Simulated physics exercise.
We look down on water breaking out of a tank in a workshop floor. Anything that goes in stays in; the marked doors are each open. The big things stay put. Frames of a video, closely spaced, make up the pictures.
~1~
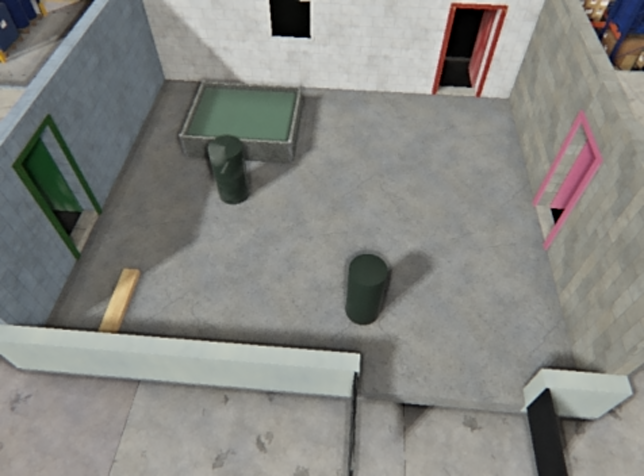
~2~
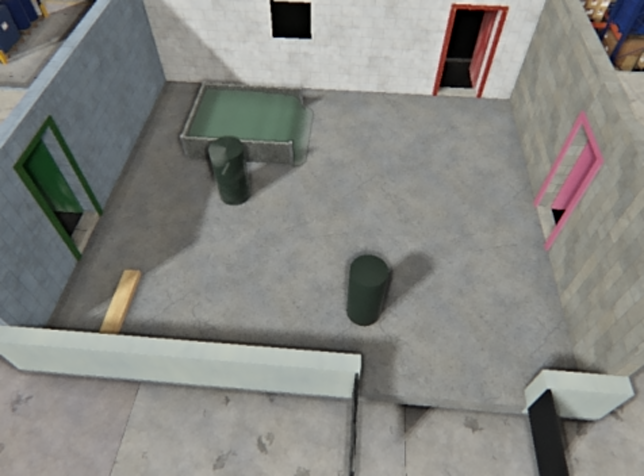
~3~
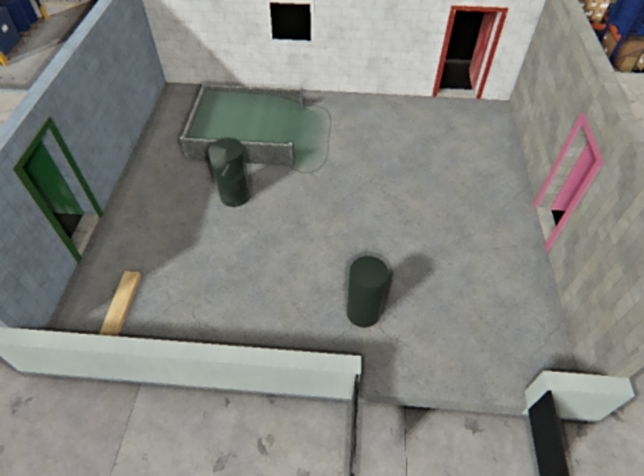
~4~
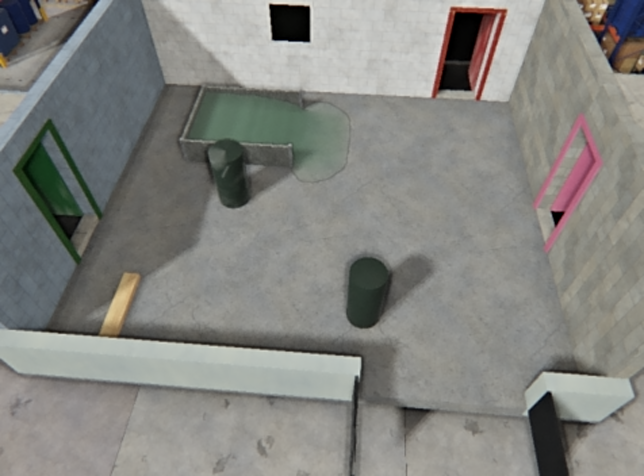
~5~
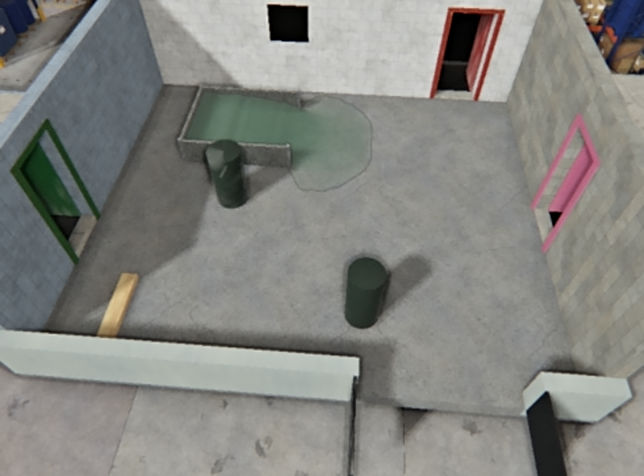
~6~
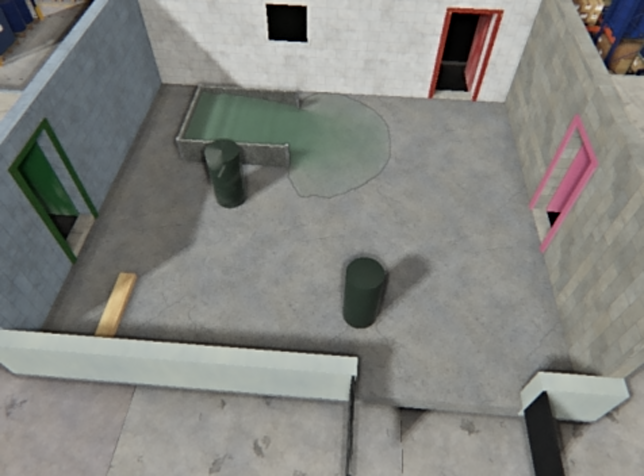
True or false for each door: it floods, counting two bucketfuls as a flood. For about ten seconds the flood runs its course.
Red door - true; pink door - true; green door - false.
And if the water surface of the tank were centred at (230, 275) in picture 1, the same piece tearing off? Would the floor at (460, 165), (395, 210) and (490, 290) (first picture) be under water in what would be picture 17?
The three spots read left dry, swamped, swamped.
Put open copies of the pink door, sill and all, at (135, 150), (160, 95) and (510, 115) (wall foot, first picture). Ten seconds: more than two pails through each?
Below, below, above.
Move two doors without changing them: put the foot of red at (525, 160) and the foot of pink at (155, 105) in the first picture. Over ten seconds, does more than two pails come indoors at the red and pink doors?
Well, red crosses the line while pink never reaches it.
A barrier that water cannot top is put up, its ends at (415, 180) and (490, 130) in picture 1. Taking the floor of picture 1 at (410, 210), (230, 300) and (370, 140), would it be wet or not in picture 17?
In that order: Flooded, no water, flooded.
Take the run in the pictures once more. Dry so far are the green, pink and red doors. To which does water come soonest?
Answer: The red one.
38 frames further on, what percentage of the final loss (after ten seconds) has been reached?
Near 25 %.
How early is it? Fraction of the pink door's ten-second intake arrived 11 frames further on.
It should be near 0 percent of the ten-second total.
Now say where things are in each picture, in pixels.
In the first frame, the tank at (244, 114) is whole and still.
In the second frame, the front is at (298, 164), out from the gap at (295, 130).
In the third frame, the front is at (306, 170), out from the gap at (295, 132).
In the fourth frame, water pours out at (295, 134) and has run to (322, 176).
In the fifth frame, water pours out at (293, 134) and has run to (367, 124).
In the sixth frame, the front is at (385, 156), out from the gap at (292, 133).
A moment on, water covers 20 % of the floor; the red door not reached, the pink door not reached, the green door not reached.
Next, water covers 30 % of the floor; the red door wet at the sill, nothing in, the pink door not reached, the green door not reached.
Then, water covers 40 % of the floor; the red door under two buckets in, the pink door under two buckets in, the green door not reached.
Later, water covers 45 % of the floor; the red door over two buckets in, the pink door over two buckets in, the green door not reached.
In the end, water covers 65 % of the floor; the red door over two buckets in, the pink door over two buckets in, the green door not reached.
